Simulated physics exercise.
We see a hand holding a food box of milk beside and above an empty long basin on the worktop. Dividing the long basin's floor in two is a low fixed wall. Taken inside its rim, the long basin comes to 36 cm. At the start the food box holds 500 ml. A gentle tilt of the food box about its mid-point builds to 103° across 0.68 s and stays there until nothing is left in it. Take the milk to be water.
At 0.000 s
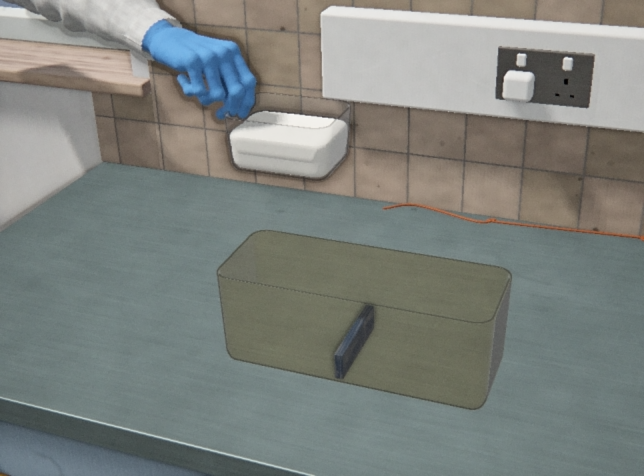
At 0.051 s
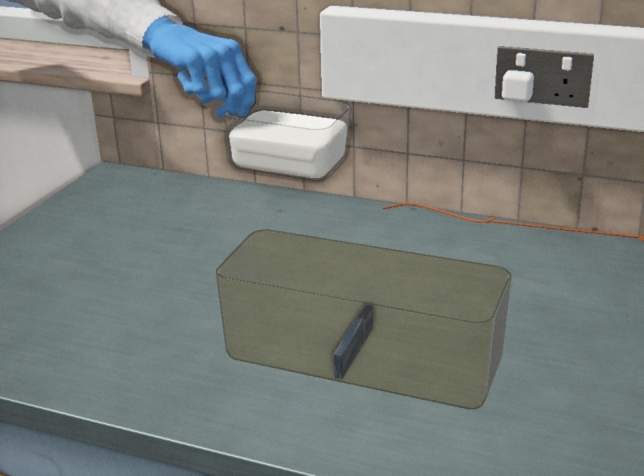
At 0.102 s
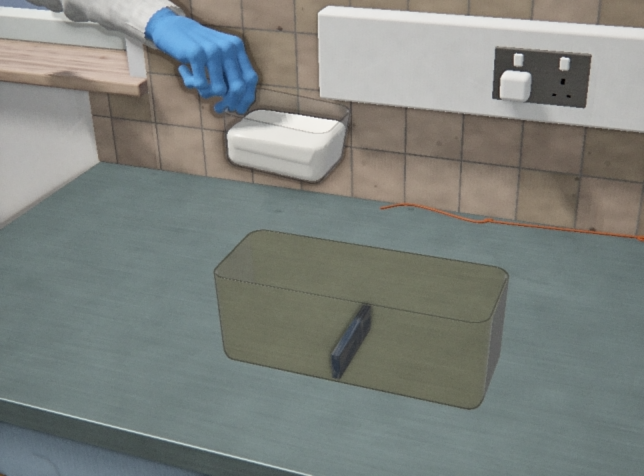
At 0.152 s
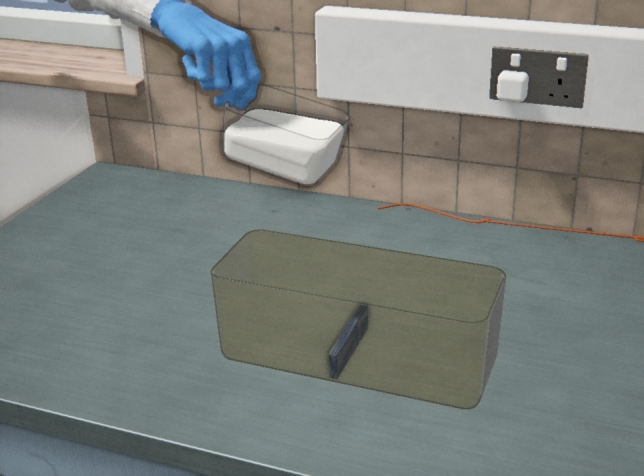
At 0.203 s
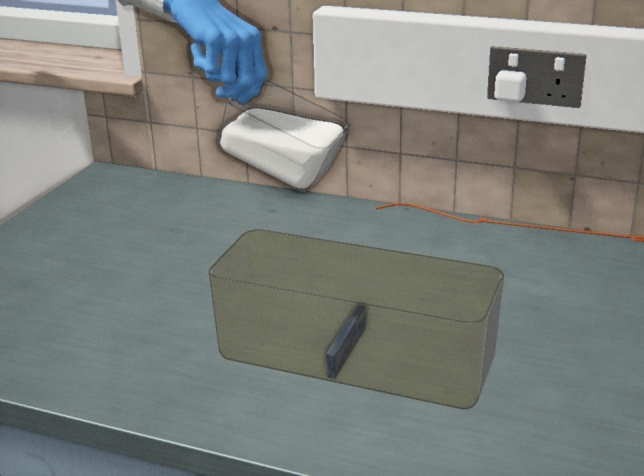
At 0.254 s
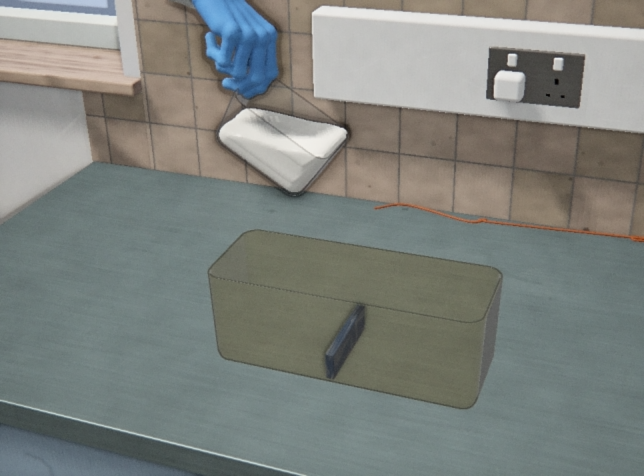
A blue-gloved hand in a pale sleeve holds a white food box before a brown tiled wall, seen from slightly above a grey-green worktop. Below sits a long, see-through olive basin with a dark upright piece at its middle, near a white socket panel and an orange cord. The box tilts steadily, its right side dipping as the hand shifts rightward, while the view drifts very slightly.
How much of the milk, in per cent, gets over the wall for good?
84 %.
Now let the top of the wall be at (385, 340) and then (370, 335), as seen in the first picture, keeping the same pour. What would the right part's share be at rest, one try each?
55 per cent first, 70 per cent second.
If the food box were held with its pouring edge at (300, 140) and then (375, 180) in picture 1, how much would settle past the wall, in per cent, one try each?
Result: 35 per cent, then 90 per cent.
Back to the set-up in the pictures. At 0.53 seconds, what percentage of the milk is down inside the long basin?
About 22%.
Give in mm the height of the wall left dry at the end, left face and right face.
About 34 mm left, about 20 mm right.
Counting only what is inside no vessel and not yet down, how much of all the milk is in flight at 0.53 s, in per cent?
I'd say close to 54 per cent.
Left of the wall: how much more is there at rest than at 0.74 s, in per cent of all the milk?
It comes to near 5 per cent.
After 0.53 s the tilt is 91° and 23 per cent is still to pour, 0 is left of the wall and 23 right of it.
After 0.74 s the tilt is 103° and 5 per cent is still to pour, 10 is left of the wall and 78 right of it.
After 0.95 s the tilt is 103° and 0 per cent is still to pour, 14 is left of the wall and 83 right of it.
After 1.18 s the tilt is 103° and 0 per cent is still to pour, 15 is left of the wall and 84 right of it.
In the end 15 per cent lies left of the wall, 84 right of it and 1 outside.
